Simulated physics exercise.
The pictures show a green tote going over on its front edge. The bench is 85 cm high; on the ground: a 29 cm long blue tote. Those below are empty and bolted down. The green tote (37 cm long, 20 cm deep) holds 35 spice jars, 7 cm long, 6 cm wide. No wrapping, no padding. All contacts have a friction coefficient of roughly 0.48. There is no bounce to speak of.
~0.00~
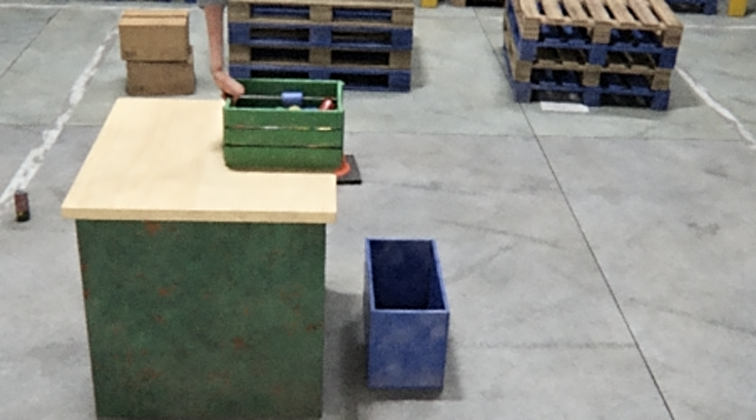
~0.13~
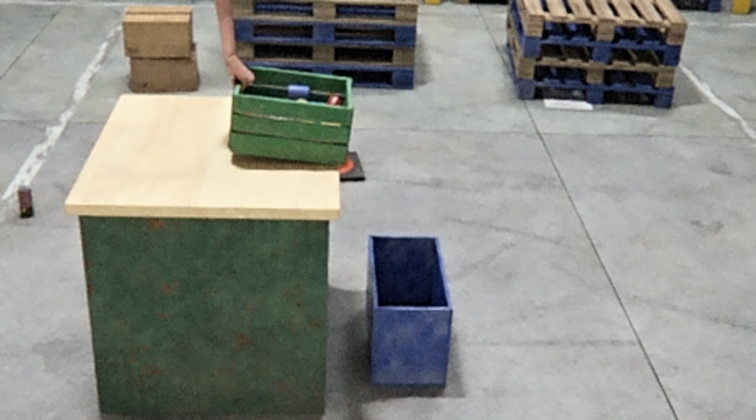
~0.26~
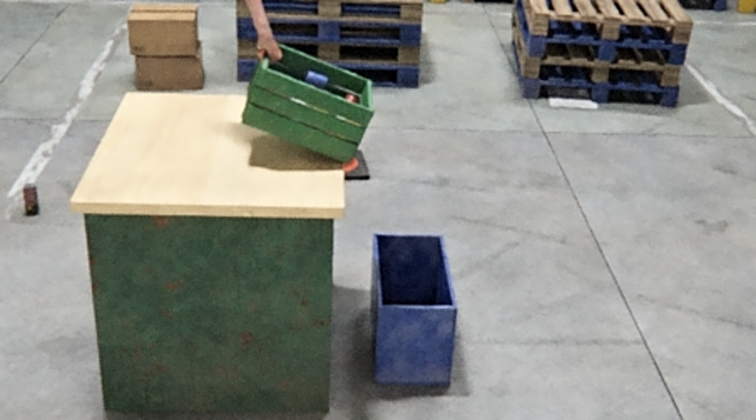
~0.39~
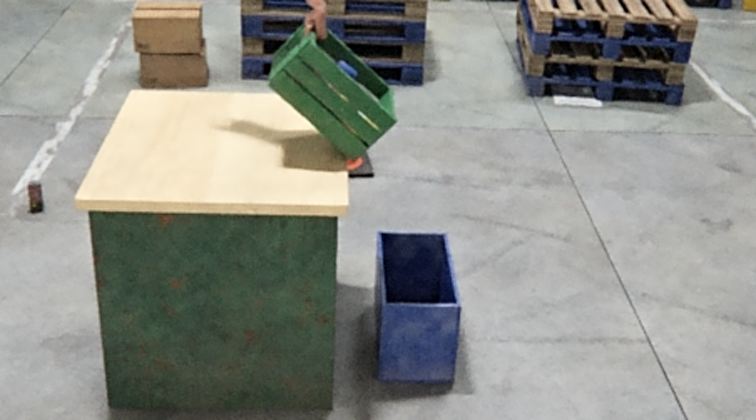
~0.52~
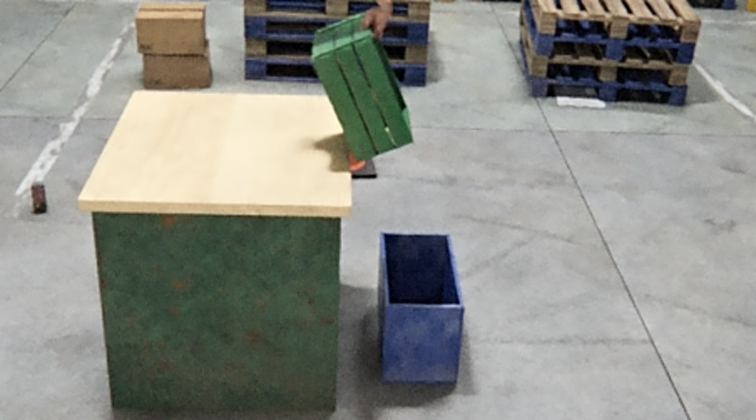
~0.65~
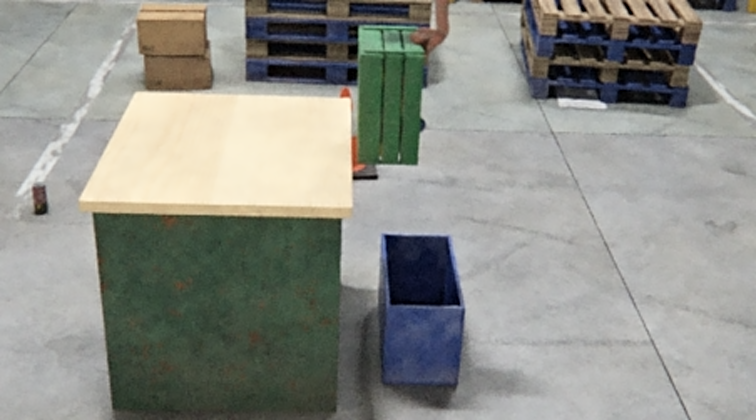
Green slatted tote tilting rightward from level onto its side, a hand gripping it beside a wooden-topped bench and blue tote.
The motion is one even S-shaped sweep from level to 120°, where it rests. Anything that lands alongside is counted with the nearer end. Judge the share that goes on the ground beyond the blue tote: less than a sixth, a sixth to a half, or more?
The share on the ground beyond the blue tote is upwards of half.
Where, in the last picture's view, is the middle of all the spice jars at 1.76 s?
At about (466, 330).
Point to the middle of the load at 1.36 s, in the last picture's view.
Around (464, 333).
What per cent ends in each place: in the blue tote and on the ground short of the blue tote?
Roughly 40 and 0 per cent.
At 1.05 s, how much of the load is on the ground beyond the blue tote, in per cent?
Some 5 per cent by then.
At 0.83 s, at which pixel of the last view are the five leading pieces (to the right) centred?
Near (451, 153).
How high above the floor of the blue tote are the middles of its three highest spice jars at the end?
Some 16 cm.
After 0.83 s, tilt 113°; 28 still in the green tote and 7 in the air.
After 1.05 s, tilt 120°; 11 still in the green tote, 2 in the blue tote, 2 on the ground beyond the blue tote and 20 in the air.
After 1.36 s, tilt 120°; 2 still in the green tote, 5 in the blue tote, 17 on the ground beyond the blue tote and 11 in the air.
Outcome (at 1.76 s), 14 in the blue tote and 21 on the ground beyond the blue tote. Asked share, 21 of 35, 60 per cent.
